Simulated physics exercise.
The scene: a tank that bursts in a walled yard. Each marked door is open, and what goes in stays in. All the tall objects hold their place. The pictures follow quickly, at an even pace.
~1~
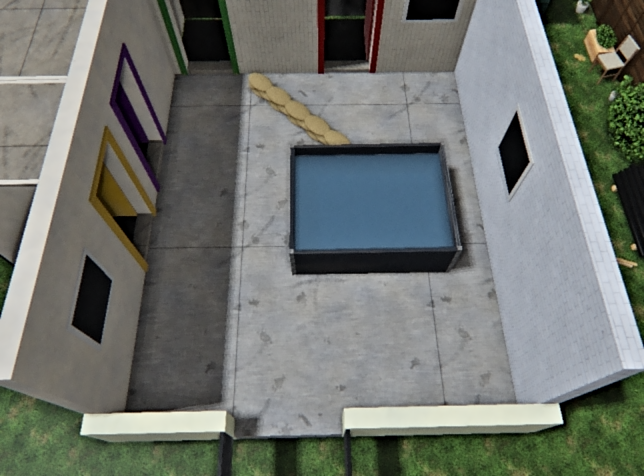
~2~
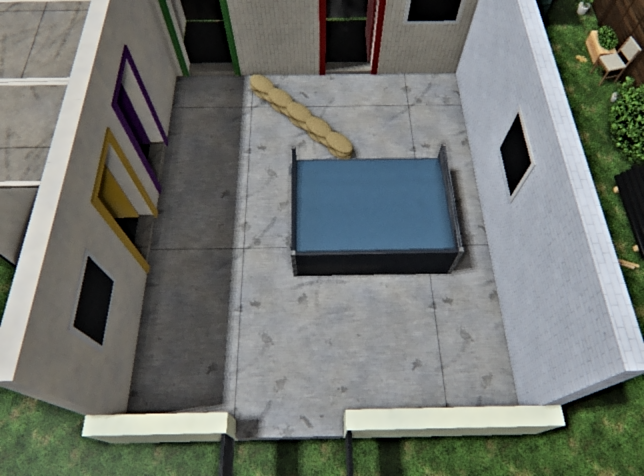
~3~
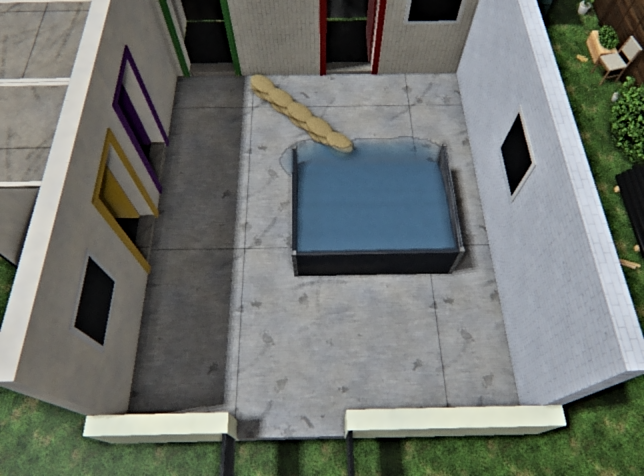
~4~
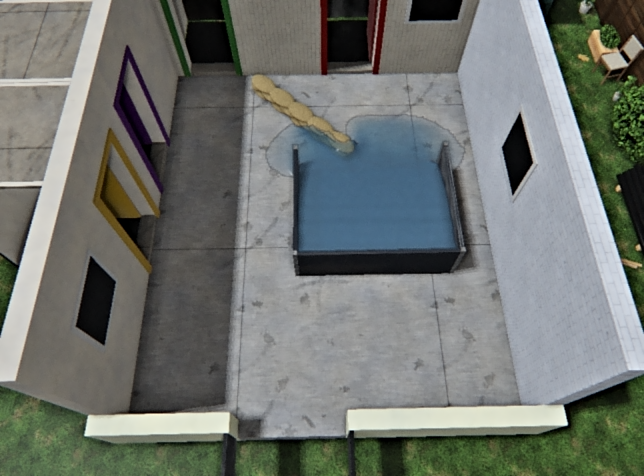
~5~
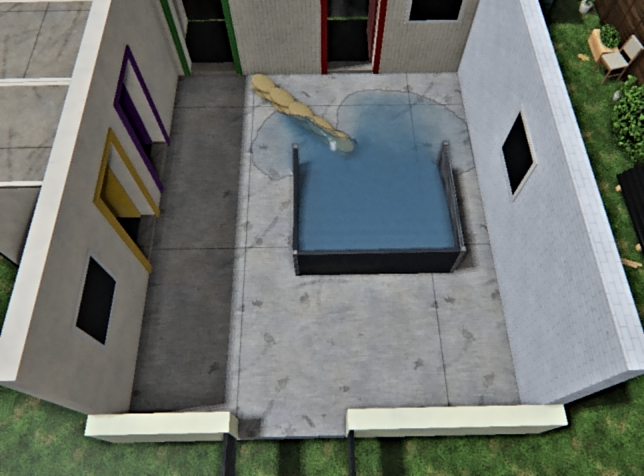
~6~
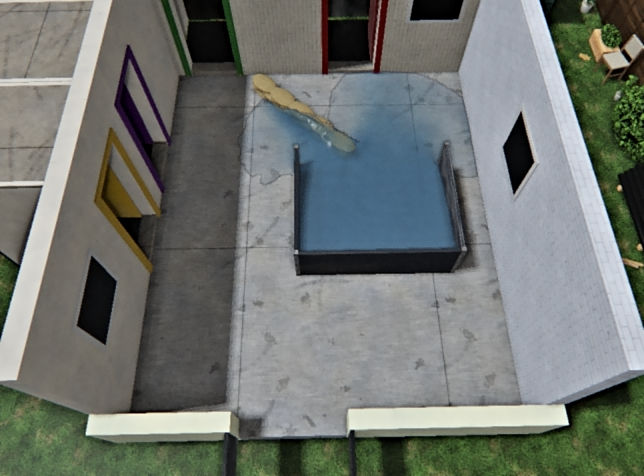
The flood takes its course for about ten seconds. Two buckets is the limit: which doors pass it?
In the end: The yellow door admits no more than that; the purple door admits no more than that; the red door lets in a lot; the green door lets in a lot.
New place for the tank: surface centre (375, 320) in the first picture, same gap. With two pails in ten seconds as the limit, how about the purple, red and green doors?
My reading: The purple one keeps below it, the red one goes over, the green one lets more in.
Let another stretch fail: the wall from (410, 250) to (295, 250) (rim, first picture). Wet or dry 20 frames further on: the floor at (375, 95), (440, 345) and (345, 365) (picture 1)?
As listed: Free of water, flooded, awash.
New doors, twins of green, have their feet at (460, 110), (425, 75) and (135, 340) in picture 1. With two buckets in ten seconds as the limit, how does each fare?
In that order: Takes more, passes that mark, is under.
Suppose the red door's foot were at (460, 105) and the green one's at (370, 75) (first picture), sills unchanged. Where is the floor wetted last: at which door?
It is the door marked yellow.
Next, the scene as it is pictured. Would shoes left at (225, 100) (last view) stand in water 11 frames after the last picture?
At that place: Covered.
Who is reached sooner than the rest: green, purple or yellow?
First comes the door marked green.
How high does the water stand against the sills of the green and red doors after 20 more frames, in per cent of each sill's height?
Near 220 and 200 in a hundred.
A moment on, water covers 35 % of the floor; the yellow door not reached, the purple door not reached, the red door over two buckets in, the green door wet at the sill, nothing in.
Next, water covers 40 % of the floor; the yellow door not reached, the purple door wet at the sill, nothing in, the red door far over two buckets in, the green door under two buckets in.
Then, water covers 50 % of the floor; the yellow door wet at the sill, nothing in, the purple door under two buckets in, the red door far over two buckets in, the green door far over two buckets in.
Later, water covers 85 % of the floor; the yellow door wet at the sill, nothing in, the purple door under two buckets in, the red door far over two buckets in, the green door far over two buckets in.
In the end, water covers 95 % of the floor; the yellow door wet at the sill, nothing in, the purple door under two buckets in, the red door far over two buckets in, the green door far over two buckets in.
